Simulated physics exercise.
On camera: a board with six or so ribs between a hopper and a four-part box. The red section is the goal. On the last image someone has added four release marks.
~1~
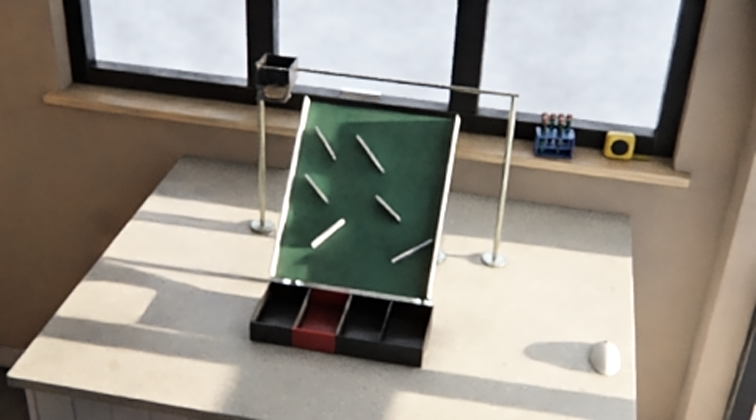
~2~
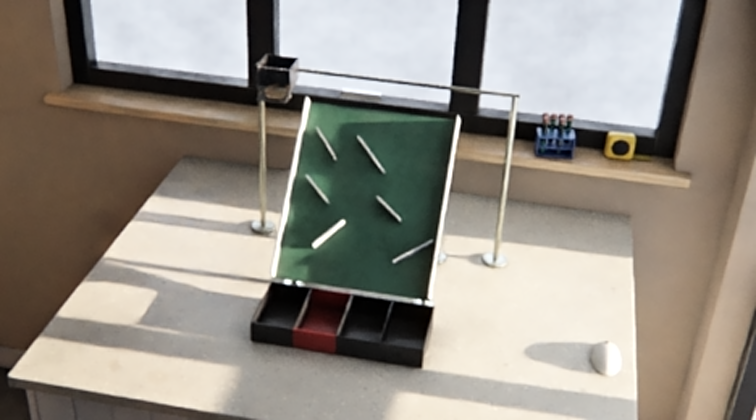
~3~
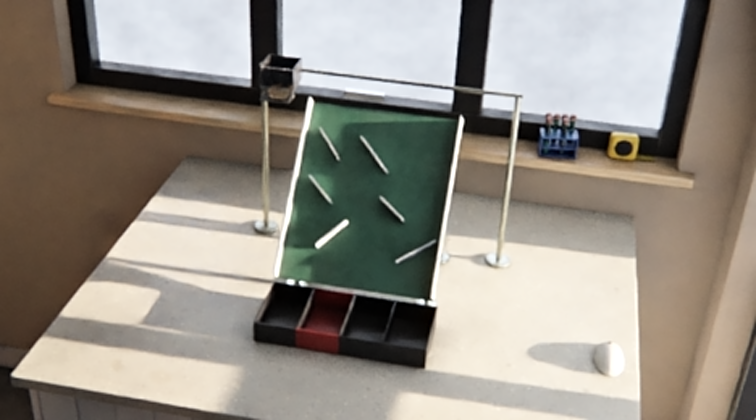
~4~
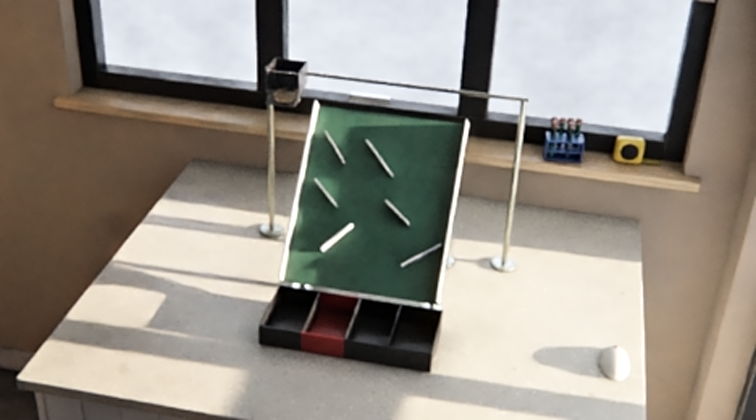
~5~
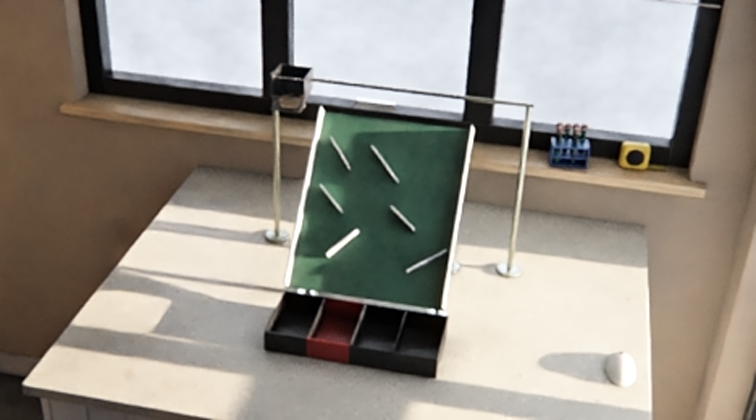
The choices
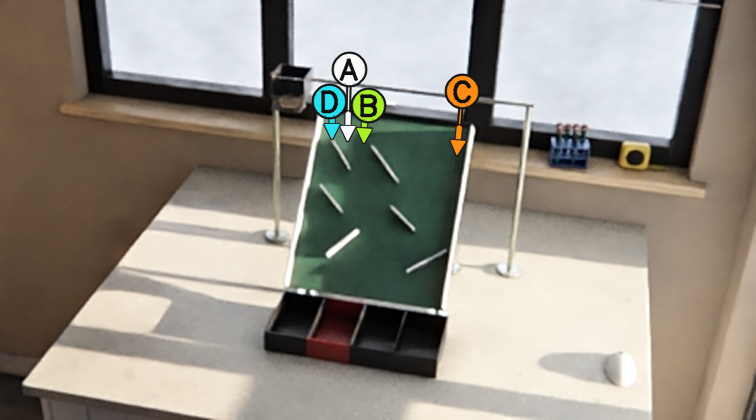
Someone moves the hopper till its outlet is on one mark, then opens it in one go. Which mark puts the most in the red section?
Mark C does it best.
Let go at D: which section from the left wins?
The first.
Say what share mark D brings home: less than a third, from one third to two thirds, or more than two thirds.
It is less than a third.
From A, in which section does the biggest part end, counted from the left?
The third from the left.
On the marked copy, mark A meets the board at (347, 135); mark B meets the board at (364, 137); mark C meets the board at (457, 149); mark D meets the board at (331, 133).
Choosing A, a small part in the red section, about two thirds in other sections, about a quarter outside the box.
Choosing B, a small part in the red section, about two thirds in other sections, about a quarter outside the box.
Choosing C, about a third in the red section, about half in other sections, a small part outside the box.
Choosing D, a stray few in the red section, most in other sections, about a quarter outside the box.
